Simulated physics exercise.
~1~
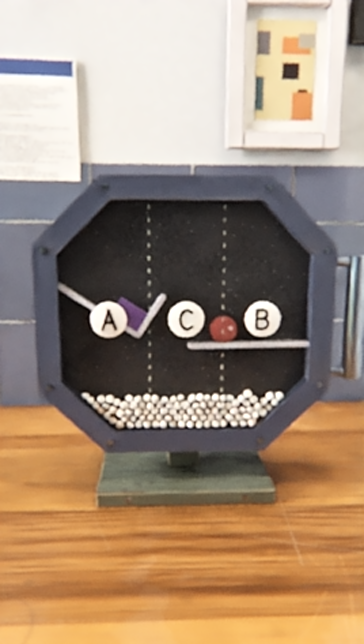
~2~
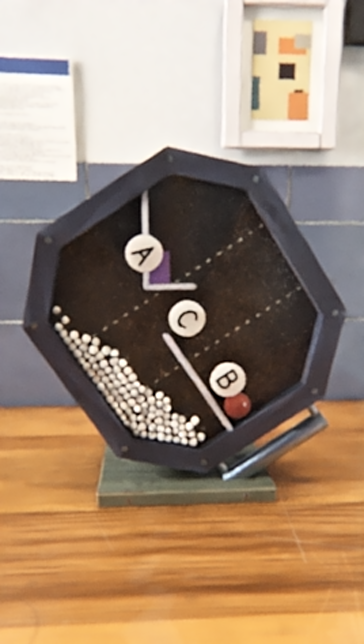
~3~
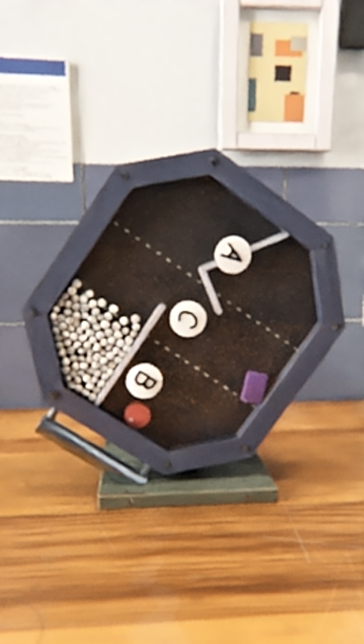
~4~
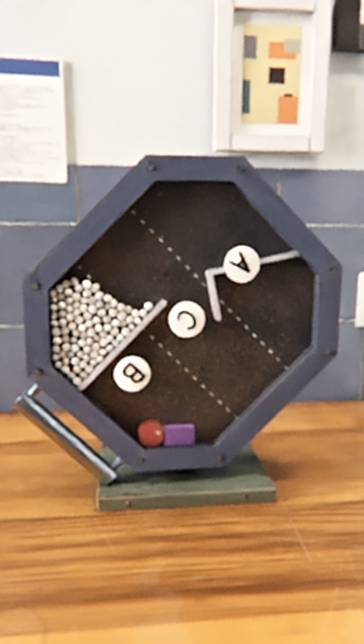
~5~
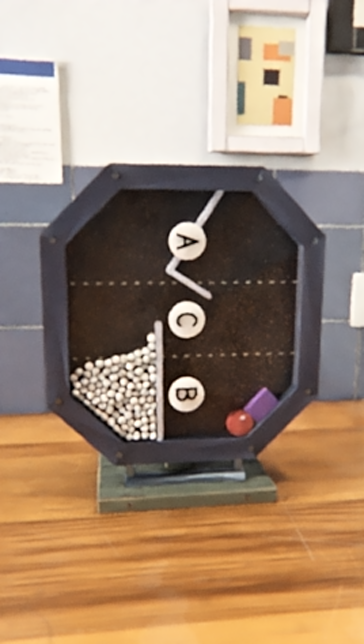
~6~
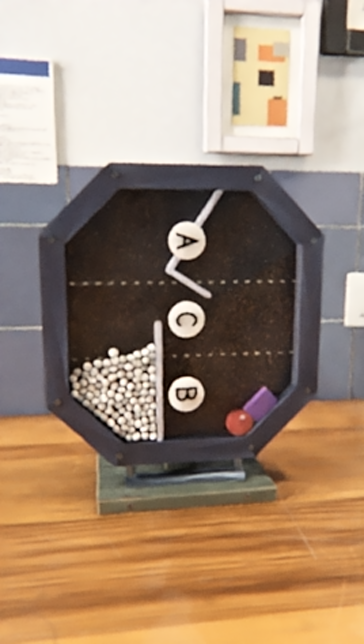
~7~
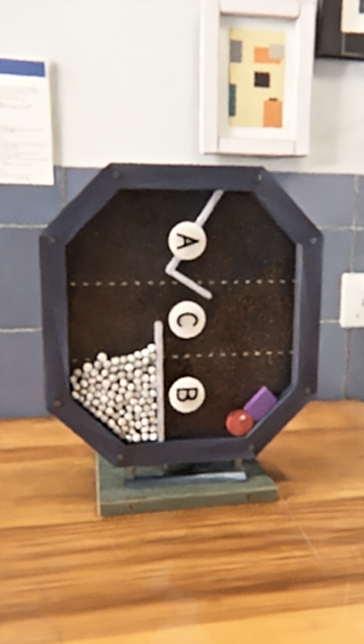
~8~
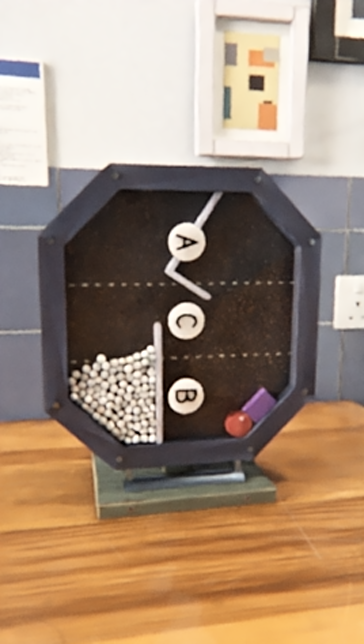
An octagonal case of white beads spins clockwise, swings partly back, then stays still.
